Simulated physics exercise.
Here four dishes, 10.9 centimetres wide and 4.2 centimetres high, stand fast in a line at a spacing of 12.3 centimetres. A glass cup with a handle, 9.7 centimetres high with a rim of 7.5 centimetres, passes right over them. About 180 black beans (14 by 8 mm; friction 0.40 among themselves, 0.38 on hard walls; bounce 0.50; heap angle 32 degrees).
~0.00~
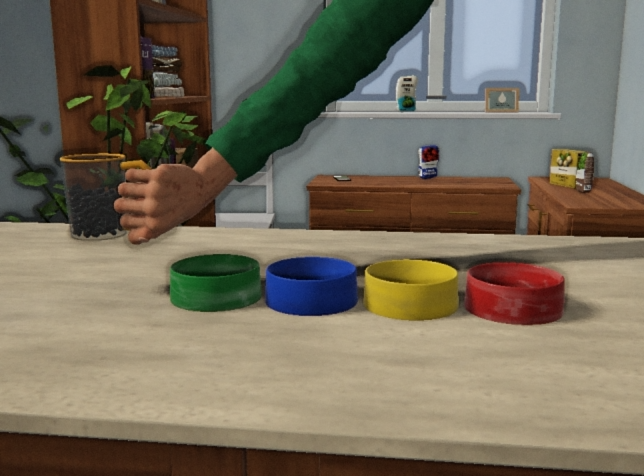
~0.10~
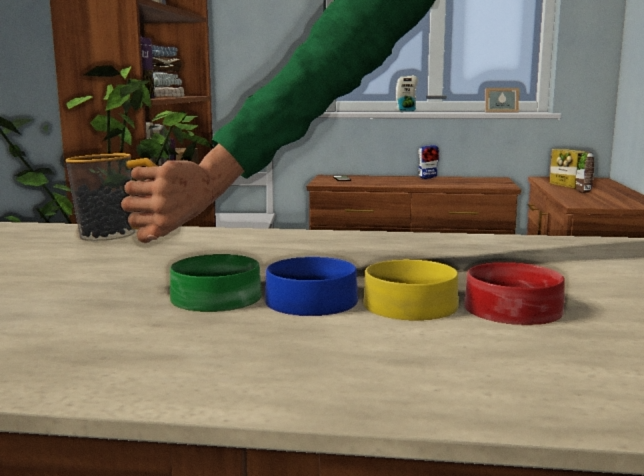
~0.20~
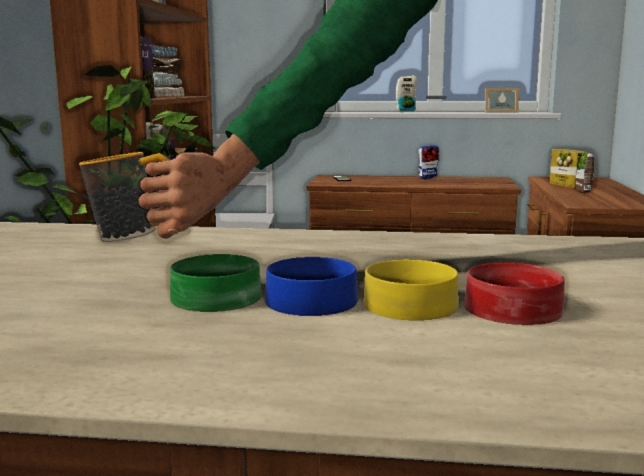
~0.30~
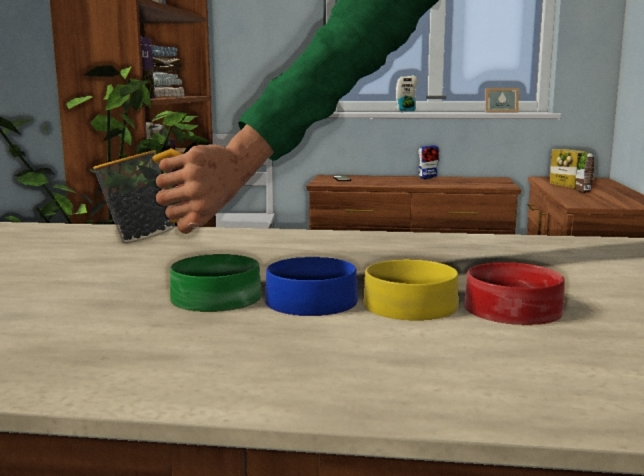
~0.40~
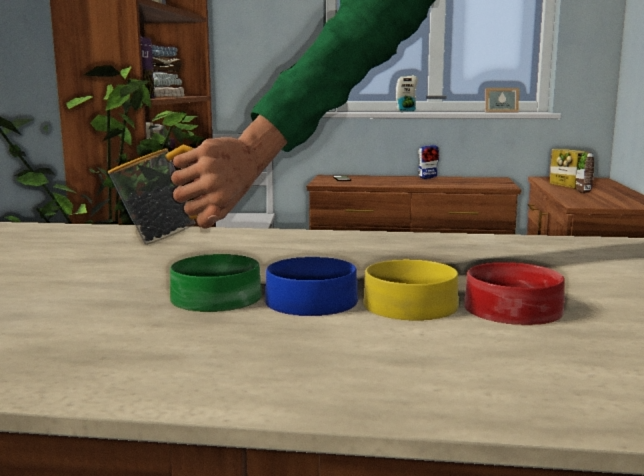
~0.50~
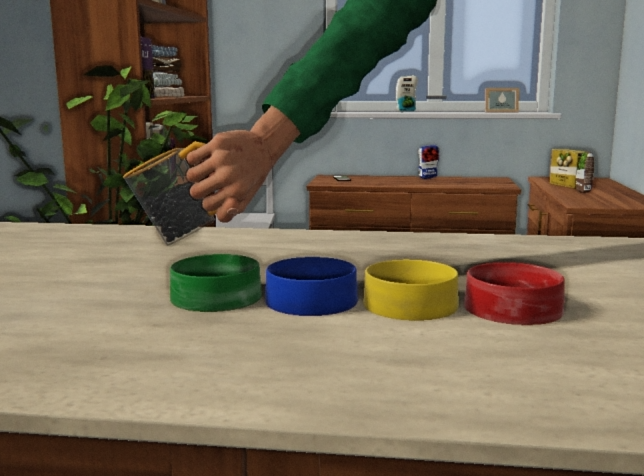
In the video, a green-sleeved arm holds a clear cup of black beans above a counter with green, blue, yellow and red dishes in a row, moving it rightward while steadily tilting its rim down to the left.
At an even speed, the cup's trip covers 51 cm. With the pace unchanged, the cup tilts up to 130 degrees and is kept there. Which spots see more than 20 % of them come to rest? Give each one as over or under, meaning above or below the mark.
Red dish: Under, blue dish: Under, green dish: Under, yellow dish: Over, counter: Under.
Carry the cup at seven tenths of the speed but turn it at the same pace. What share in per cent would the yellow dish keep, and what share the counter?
Yellow 0, counter 0.
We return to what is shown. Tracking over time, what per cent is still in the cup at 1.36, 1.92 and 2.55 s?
First 100, then 75, then 0 per cent.
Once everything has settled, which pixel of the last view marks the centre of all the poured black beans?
In the last view, approximately (412, 292).
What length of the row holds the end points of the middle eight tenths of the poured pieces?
I'd estimate close to 7 cm.
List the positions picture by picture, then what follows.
The first picture shows cup at (96, 197), tilt 0 degrees, lip at (65, 158), moved 0.0 cm; middle of the pieces at (97, 212); green dish at (215, 266); blue dish at (311, 269); yellow dish at (411, 272); red dish at (515, 275).
The second picture shows cup at (103, 197), tilt 3 degrees, lip at (71, 159), moved 0.9 cm; middle of the pieces at (104, 212).
The third picture shows cup at (120, 197), tilt 9 degrees, lip at (84, 163), moved 3.2 cm; middle of the pieces at (123, 213).
The fourth picture shows cup at (137, 197), tilt 15 degrees, lip at (98, 167), moved 5.4 cm; middle of the pieces at (141, 213).
The fifth picture shows cup at (154, 198), tilt 21 degrees, lip at (112, 172), moved 7.7 cm; middle of the pieces at (160, 213).
The sixth picture shows cup at (172, 198), tilt 28 degrees, lip at (128, 177), moved 9.9 cm; middle of the pieces at (179, 213); green dish at (215, 266); blue dish at (311, 269); yellow dish at (411, 272); red dish at (515, 275). The cup turns about 65 degrees a second and travels 22 cm a second.
After 1.36 s, tilt 81 degrees; cup holds 100 %.
After 1.92 s, tilt 116 degrees; cup holds 75 %, blue 5 %, yellow 20 %.
After 2.55 s, tilt 130 degrees; cup holds 0 %, blue 5 %, yellow 95 %.
In the end, at 2.8 s, red 0 %, blue 5 %, green 0 %, yellow 95 %, counter 5 %.
